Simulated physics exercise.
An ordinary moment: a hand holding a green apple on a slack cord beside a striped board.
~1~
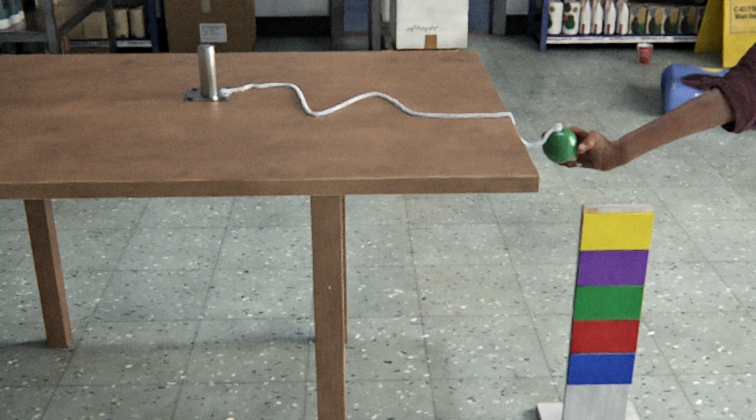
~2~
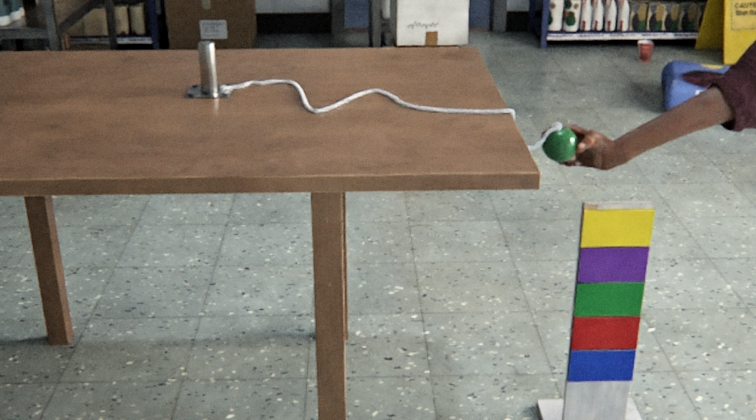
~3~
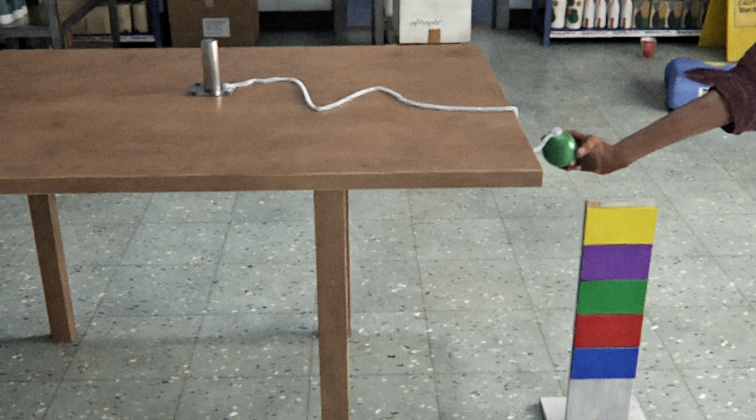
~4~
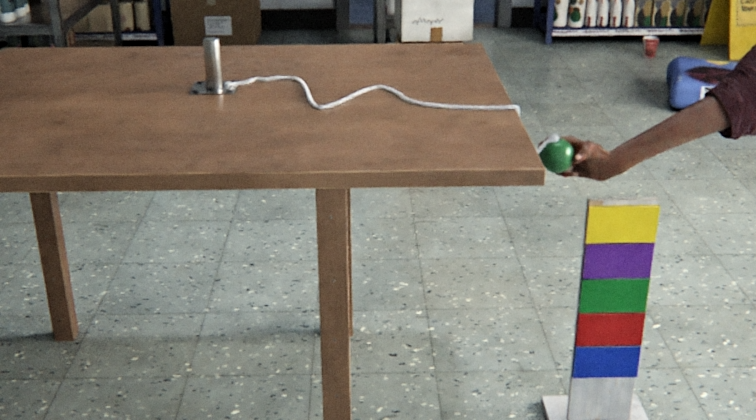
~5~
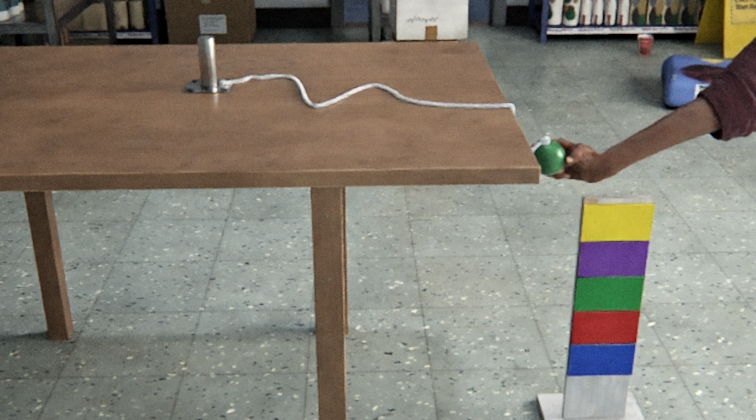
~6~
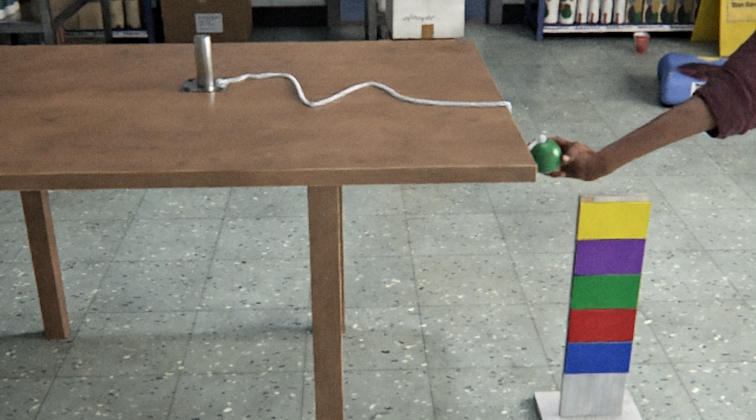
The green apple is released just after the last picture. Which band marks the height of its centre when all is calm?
Its centre hangs level with the red band.
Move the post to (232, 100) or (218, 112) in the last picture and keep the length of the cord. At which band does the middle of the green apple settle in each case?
One after the other, blue; blue.
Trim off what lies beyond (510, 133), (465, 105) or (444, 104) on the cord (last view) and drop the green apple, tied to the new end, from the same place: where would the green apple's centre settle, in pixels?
In that order: (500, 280), (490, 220) and (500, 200).
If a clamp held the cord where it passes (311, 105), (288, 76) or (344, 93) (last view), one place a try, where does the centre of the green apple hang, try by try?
Near (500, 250), (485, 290) and (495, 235).
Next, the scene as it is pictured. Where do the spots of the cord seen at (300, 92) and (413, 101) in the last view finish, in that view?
The first at (360, 88), the second at (498, 155).
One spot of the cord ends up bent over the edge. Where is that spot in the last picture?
Near (378, 85).
A little later, apple near (513, 303); level with green.
Next, apple near (472, 308); level with red.
Later still, apple near (498, 319); level with red.
When it is over, apple near (487, 317); level with red. Its middle rests at the red band.
